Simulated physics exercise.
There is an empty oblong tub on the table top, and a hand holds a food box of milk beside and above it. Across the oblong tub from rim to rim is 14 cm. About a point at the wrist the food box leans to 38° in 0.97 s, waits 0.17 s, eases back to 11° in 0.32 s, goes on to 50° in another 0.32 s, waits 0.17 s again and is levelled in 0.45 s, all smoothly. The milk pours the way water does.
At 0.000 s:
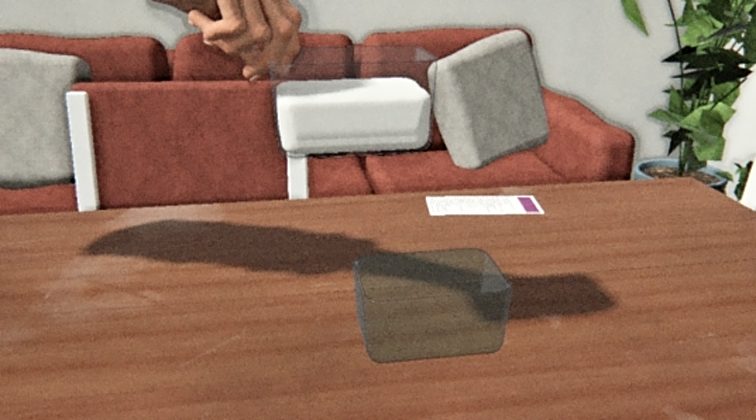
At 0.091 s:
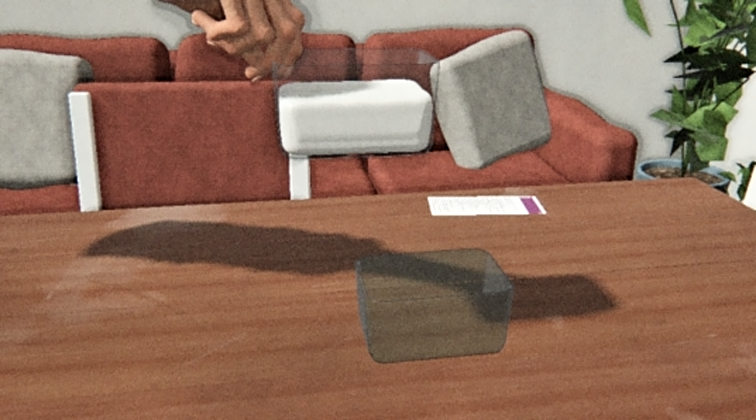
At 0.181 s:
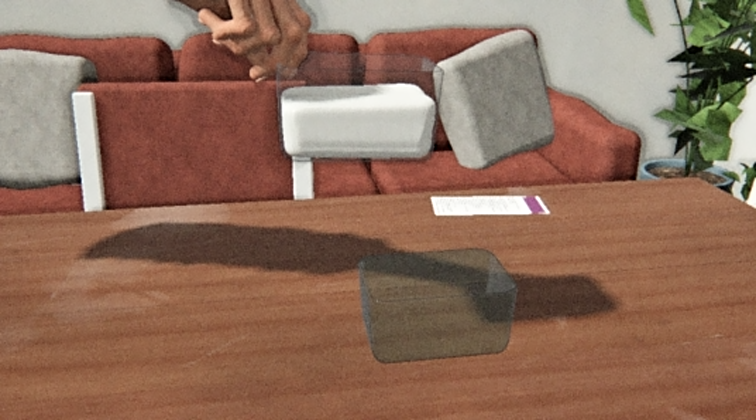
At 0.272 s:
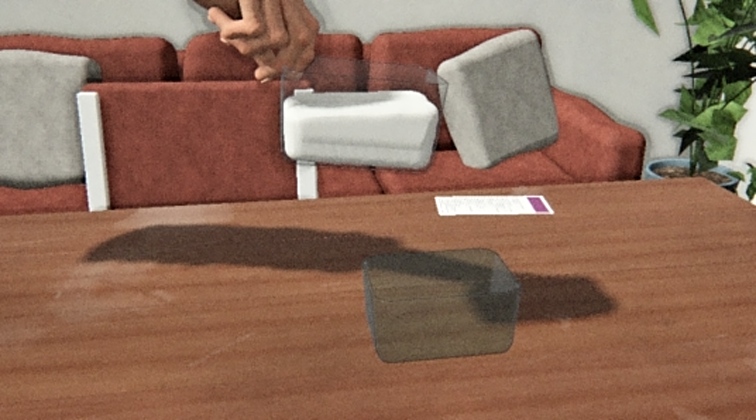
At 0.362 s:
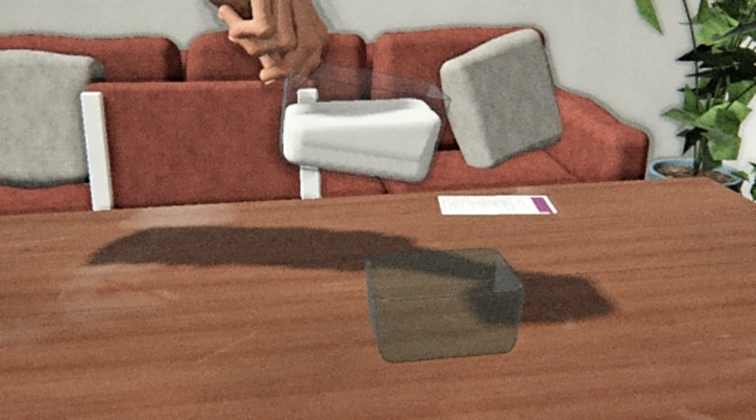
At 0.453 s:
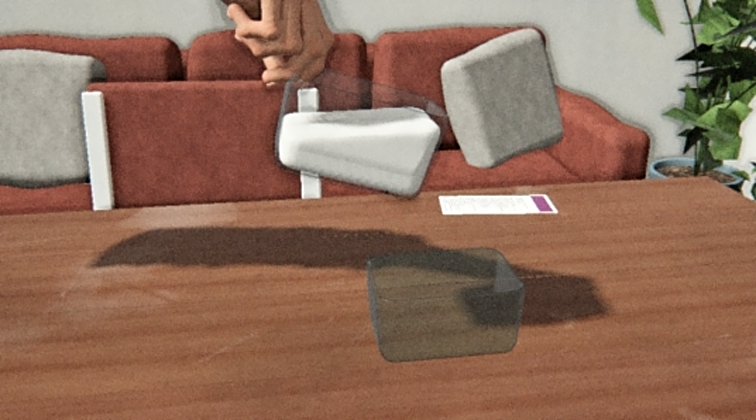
A hand held a clear box of milk above a wooden table and smoothly tilted it, its right end dipping lower, while an empty see-through tub sat on the table below to the right.
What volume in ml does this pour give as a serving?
I would say about 240 ml.
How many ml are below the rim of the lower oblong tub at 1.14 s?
About 70 ml.
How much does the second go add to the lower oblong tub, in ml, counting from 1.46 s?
It picks up around 110 ml.
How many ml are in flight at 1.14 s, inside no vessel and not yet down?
About 50 ml.
By 1.14 s the tilt is 38° and the oblong tub has 70 ml, the food box 475 ml, and 0 ml is on the table top.
By 1.46 s the tilt is 11° and the oblong tub has 130 ml, the food box 465 ml, and 5 ml is on the table top.
By 1.95 s the tilt is 50° and the oblong tub has 185 ml, the food box 375 ml, and 5 ml is on the table top.
By 2.27 s the tilt is 9° and the oblong tub has 240 ml, the food box 355 ml, and 5 ml is on the table top.
At rest the oblong tub has 240 ml, the food box 355 ml, and 5 ml is on the table top.
